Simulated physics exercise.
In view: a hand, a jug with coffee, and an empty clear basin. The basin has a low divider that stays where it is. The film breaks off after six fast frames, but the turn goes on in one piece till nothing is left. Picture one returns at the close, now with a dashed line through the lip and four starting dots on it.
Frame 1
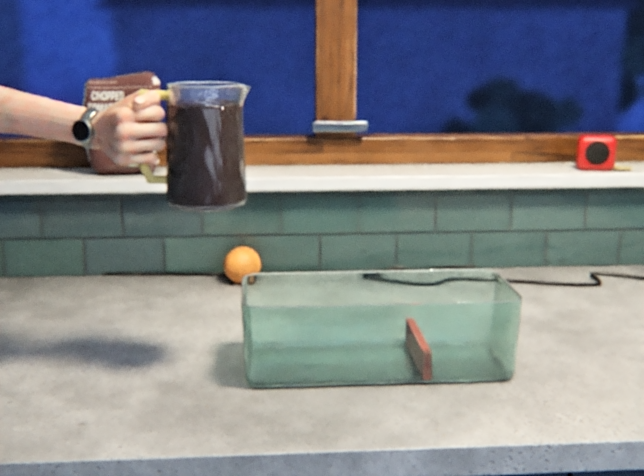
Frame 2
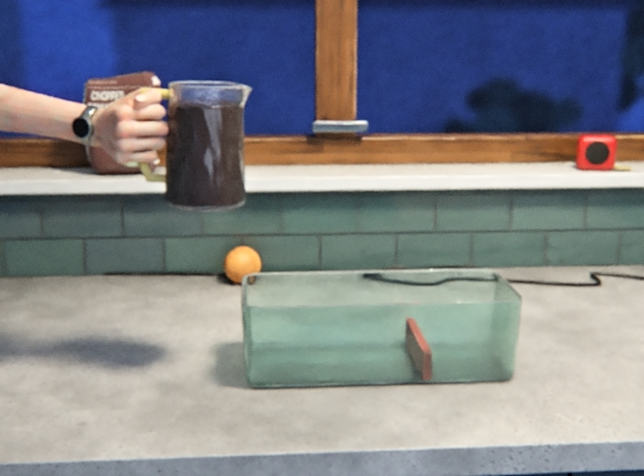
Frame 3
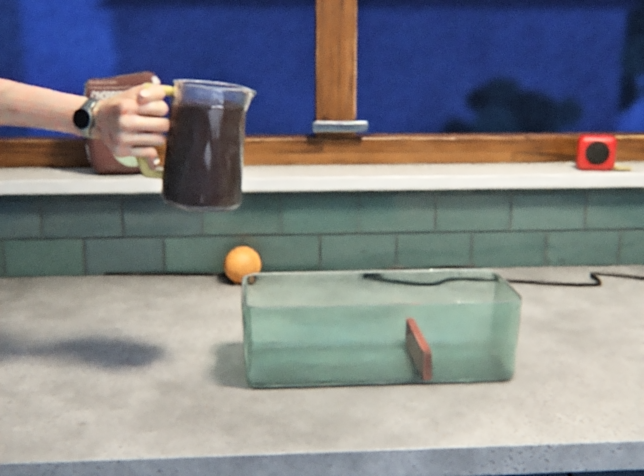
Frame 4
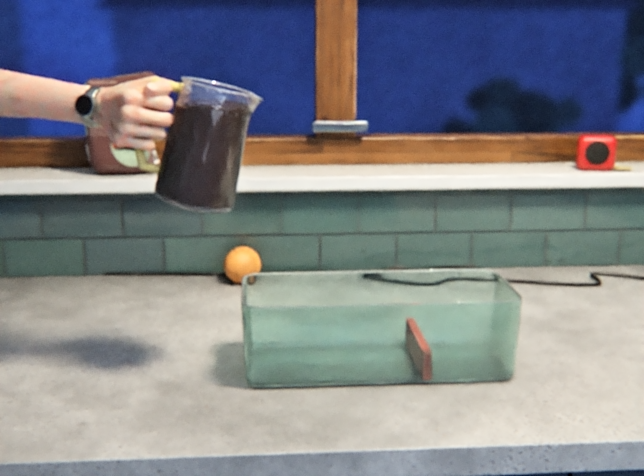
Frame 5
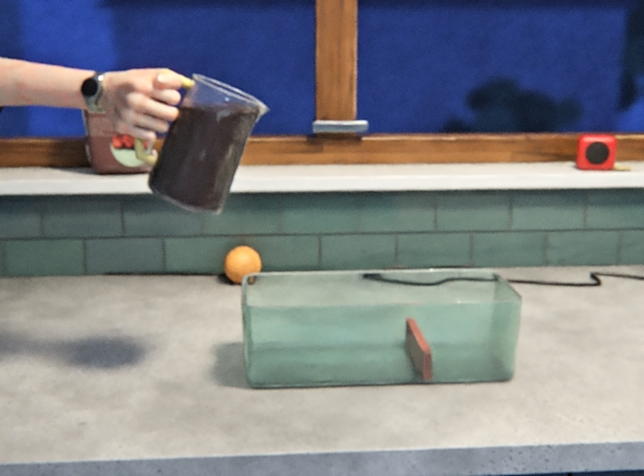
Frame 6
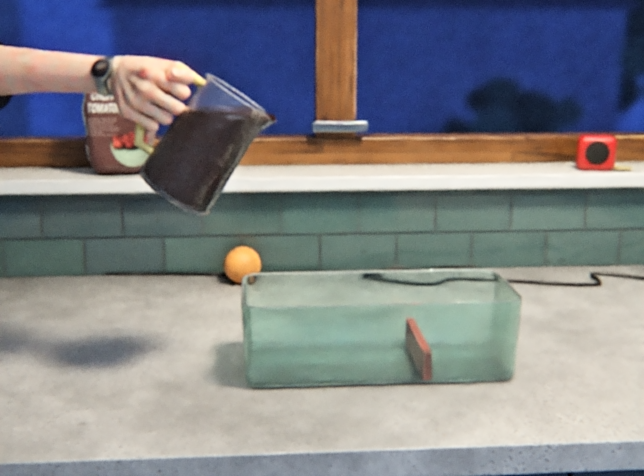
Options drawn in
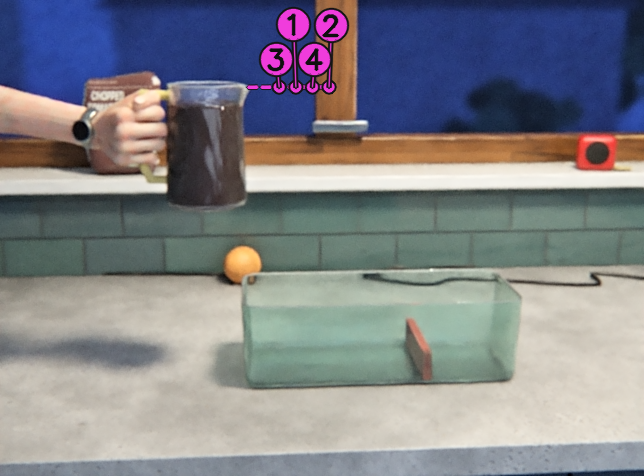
A glass jug of dark liquid, held by a hand wearing a watch, tilting gradually rightward above a clear basin on a counter.
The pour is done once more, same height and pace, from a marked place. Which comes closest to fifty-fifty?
Take 2.
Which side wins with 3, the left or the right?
The left side.
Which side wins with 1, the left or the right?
The left one.
On the marked copy, 1 at (295, 87); 2 at (329, 87); 3 at (279, 87); 4 at (312, 87).
Choosing 1, about 89 % ends left of the wall and 6 % right of it; 4 % is lost outside.
Choosing 2, about 42 % ends left of the wall and 56 % right of it.
Choosing 3, about 88 % ends left of the wall and 8 % right of it; 4 % is lost outside.
Choosing 4, about 85 % ends left of the wall and 10 % right of it; 5 % is lost outside.
